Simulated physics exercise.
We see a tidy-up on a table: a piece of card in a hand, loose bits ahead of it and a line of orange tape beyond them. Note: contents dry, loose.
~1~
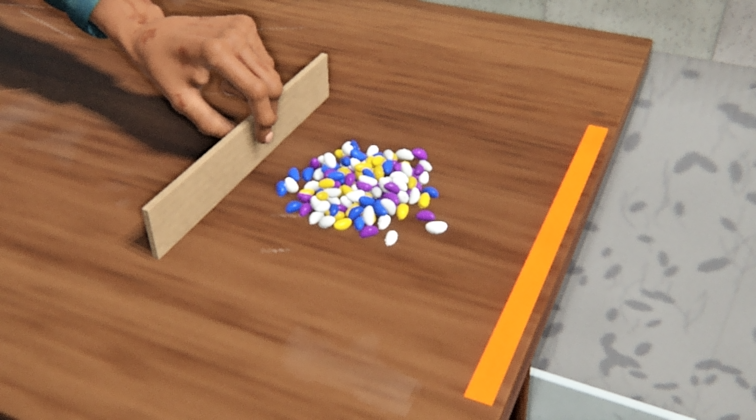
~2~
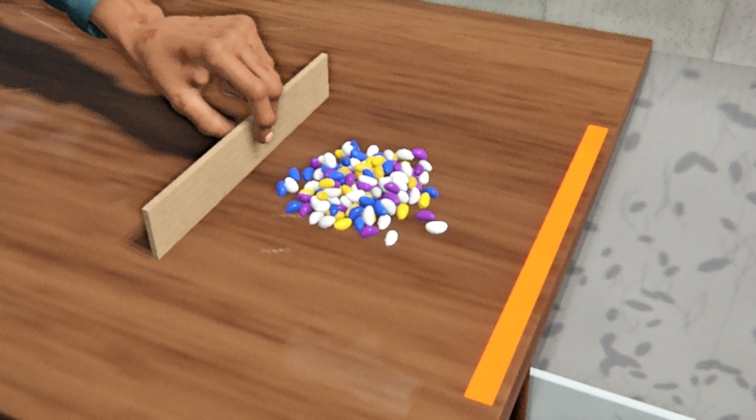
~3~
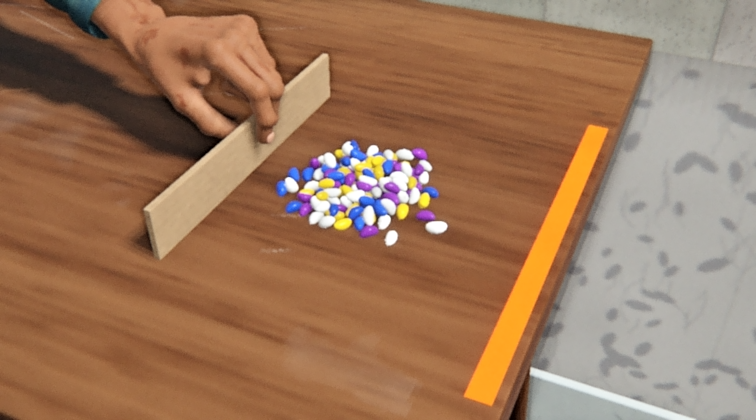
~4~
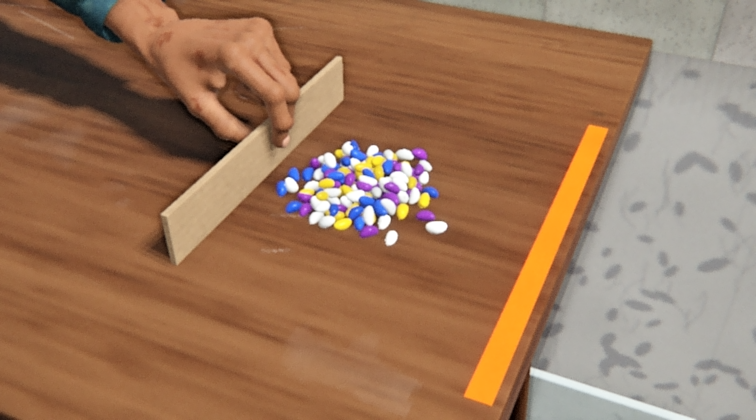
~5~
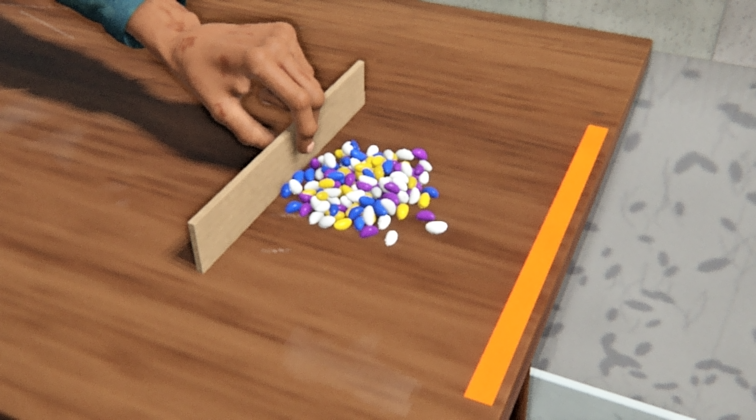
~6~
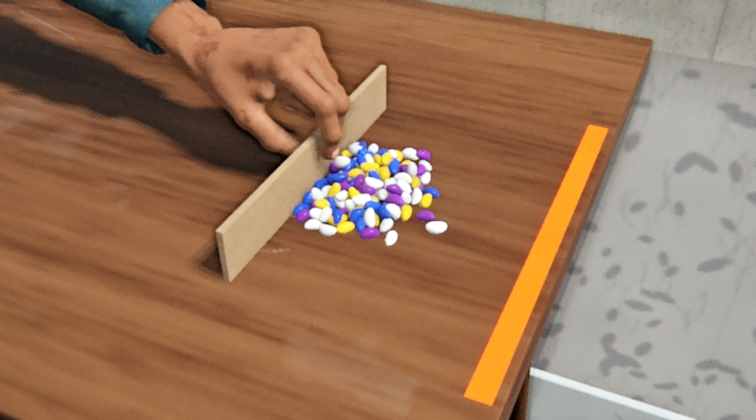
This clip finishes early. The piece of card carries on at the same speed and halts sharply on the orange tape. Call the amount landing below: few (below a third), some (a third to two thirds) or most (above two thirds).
Most.
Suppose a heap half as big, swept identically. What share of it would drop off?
Close to 100 per cent.
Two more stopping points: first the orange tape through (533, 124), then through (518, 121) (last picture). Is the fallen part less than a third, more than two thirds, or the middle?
For the first place it's under a third, and for the second it's under a third.
Just after the last frame, piece of card still moving, near (439, 165); heap all on the table, its front near (540, 214).
A moment on, piece of card stopped at the orange tape; heap the larger part over the edge.
Further on, piece of card stopped at the orange tape; heap every one over the edge.
When it is over, piece of card stopped at the orange tape; heap every one over the edge.
